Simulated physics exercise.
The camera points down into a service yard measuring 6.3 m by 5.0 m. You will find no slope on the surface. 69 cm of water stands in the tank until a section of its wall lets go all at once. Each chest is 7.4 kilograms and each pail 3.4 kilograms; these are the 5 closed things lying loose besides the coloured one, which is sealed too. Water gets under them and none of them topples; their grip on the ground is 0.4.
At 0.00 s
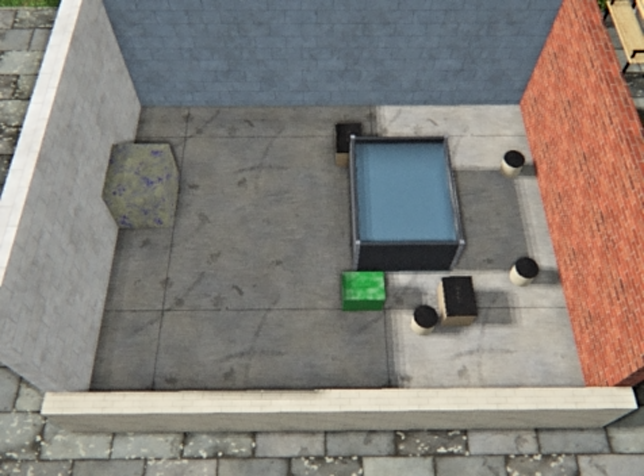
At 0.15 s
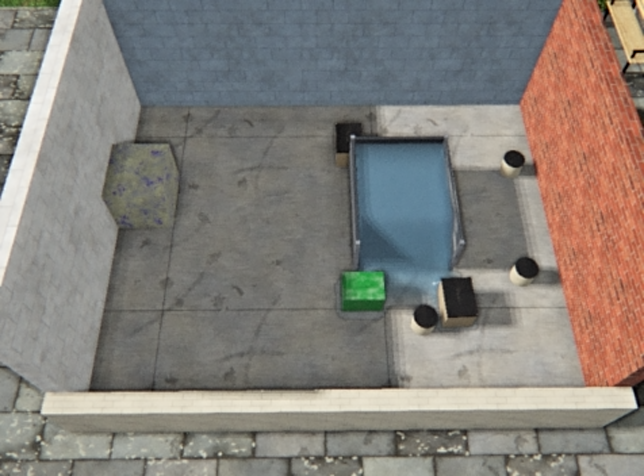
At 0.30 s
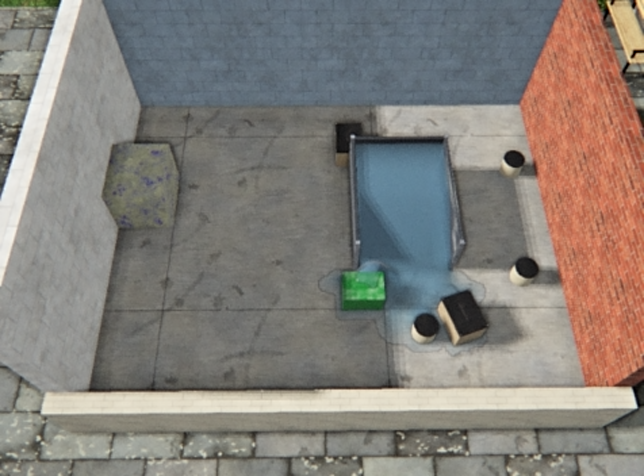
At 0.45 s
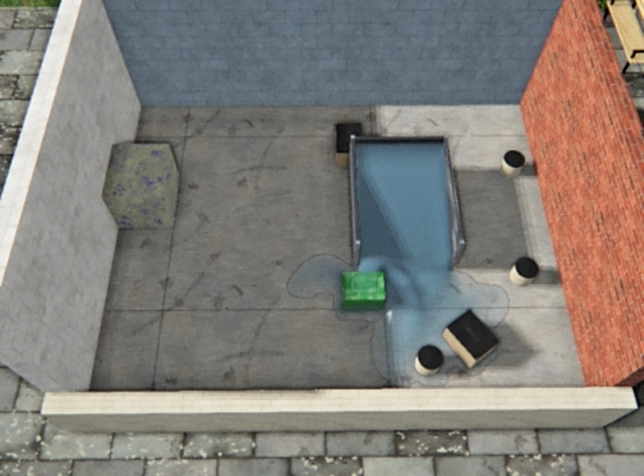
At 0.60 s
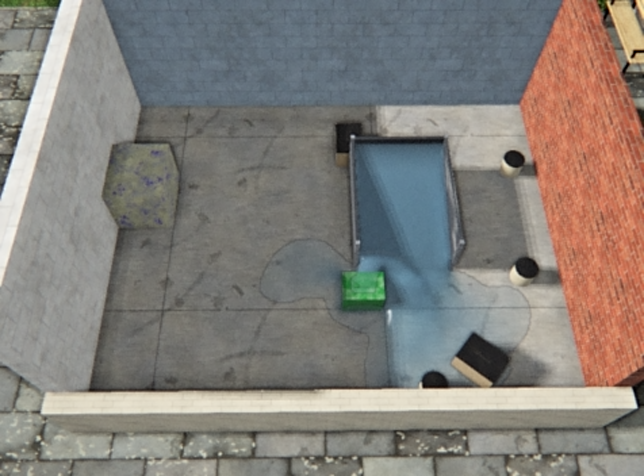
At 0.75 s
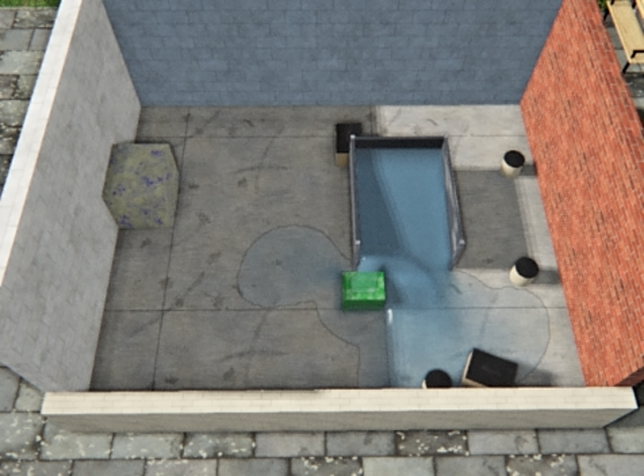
Water pours from an open-ended tank and pushes two dark-topped objects toward the near wall.
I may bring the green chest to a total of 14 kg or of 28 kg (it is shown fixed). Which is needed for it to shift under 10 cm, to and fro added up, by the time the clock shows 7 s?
For it, neither load is enough.
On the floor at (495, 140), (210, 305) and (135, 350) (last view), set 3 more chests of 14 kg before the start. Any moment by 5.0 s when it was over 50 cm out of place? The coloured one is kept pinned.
One after another they come out beyond the mark, beyond the mark, beyond the mark.
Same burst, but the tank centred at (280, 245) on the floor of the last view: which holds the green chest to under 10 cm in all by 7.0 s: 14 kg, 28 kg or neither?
Then the outcome is clear: Even the lighter works.
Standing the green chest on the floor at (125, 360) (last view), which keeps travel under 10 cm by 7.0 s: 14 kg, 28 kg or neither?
Looks like the outcome is this: No option works.
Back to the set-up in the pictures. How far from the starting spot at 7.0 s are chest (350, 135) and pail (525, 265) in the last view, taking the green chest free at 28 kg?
5 cm, 500 cm.
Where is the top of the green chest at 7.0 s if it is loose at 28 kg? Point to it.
(183, 253).
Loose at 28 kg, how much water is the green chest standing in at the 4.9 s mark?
Roughly 13 cm.
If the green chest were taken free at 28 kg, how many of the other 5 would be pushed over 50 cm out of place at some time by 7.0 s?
That makes 4.
After 1.4 s the green chest would be 154 cm from its start with 14 kg and 138 cm from its start with 28 kg; 12 cm of water round it then.
After 3.1 s the green chest would be 321 cm from its start with 14 kg and 308 cm from its start with 28 kg; 13 cm of water round it then.
After 4.9 s the green chest would be 170 cm from its start with 14 kg and 274 cm from its start with 28 kg; 13 cm of water round it then.
After 7.0 s the green chest would be 105 cm from its start with 14 kg and 246 cm from its start with 28 kg; 6 cm of water round it then.
